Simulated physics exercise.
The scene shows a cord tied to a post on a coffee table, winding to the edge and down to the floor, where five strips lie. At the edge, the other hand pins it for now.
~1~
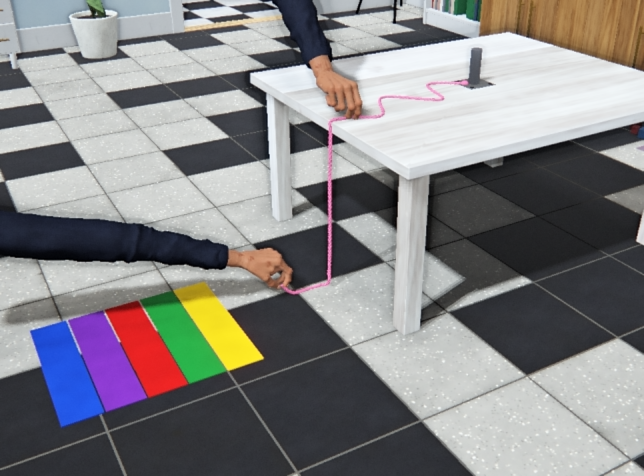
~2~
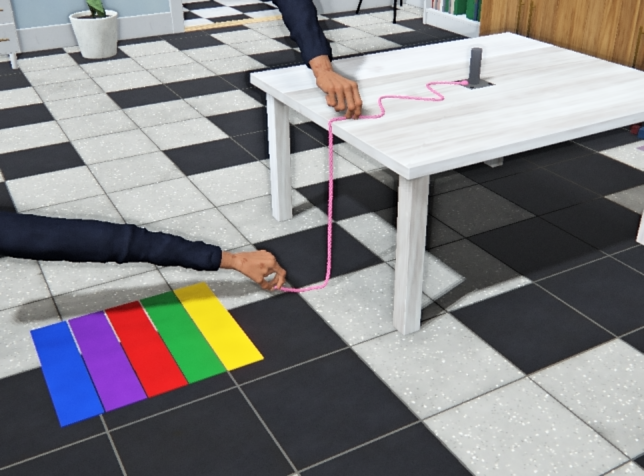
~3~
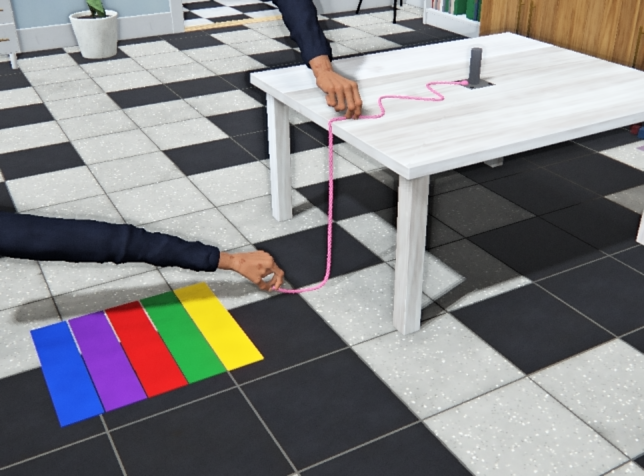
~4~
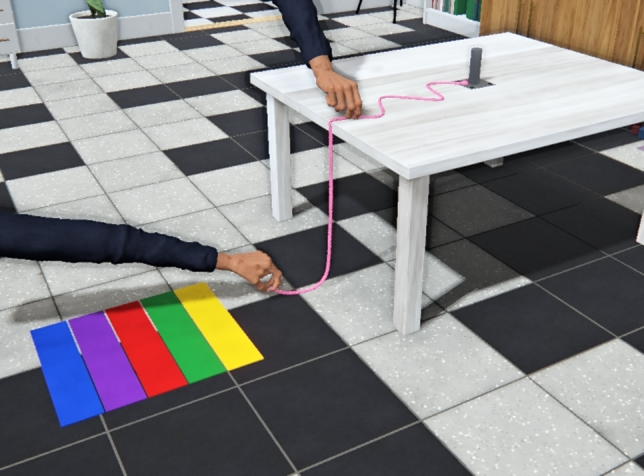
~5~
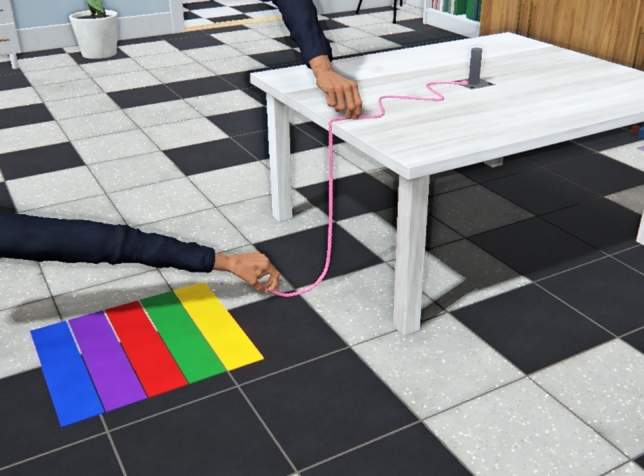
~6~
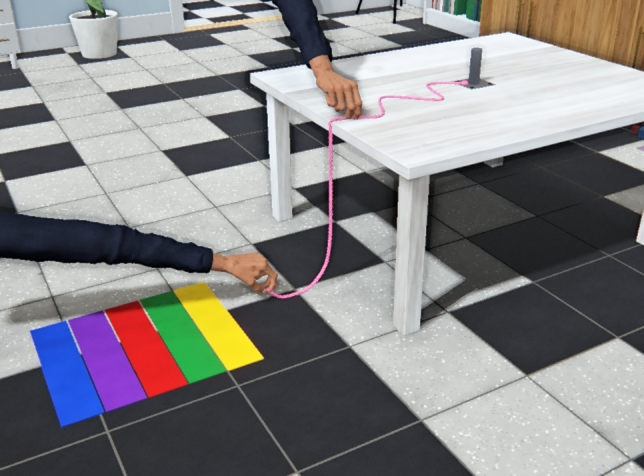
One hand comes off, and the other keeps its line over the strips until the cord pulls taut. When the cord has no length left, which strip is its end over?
The blue strip.
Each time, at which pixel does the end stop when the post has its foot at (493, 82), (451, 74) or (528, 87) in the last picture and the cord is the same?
Roughly (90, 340), (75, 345) and (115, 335).
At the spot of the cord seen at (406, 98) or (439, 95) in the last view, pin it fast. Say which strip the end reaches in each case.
First try red, second try purple.
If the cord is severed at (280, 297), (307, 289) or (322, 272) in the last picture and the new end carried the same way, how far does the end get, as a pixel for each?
The three cuts give roughly (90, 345), (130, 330) and (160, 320) respectively.
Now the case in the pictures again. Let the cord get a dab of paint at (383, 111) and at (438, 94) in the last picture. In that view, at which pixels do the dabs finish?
Final positions are (314, 134) and (411, 98), in that order.
Early on, end near (133, 329); over red.
Midway, end near (89, 342); over purple.
At the end of the slack, end near (63, 350); over blue. It gets as far as the blue strip.
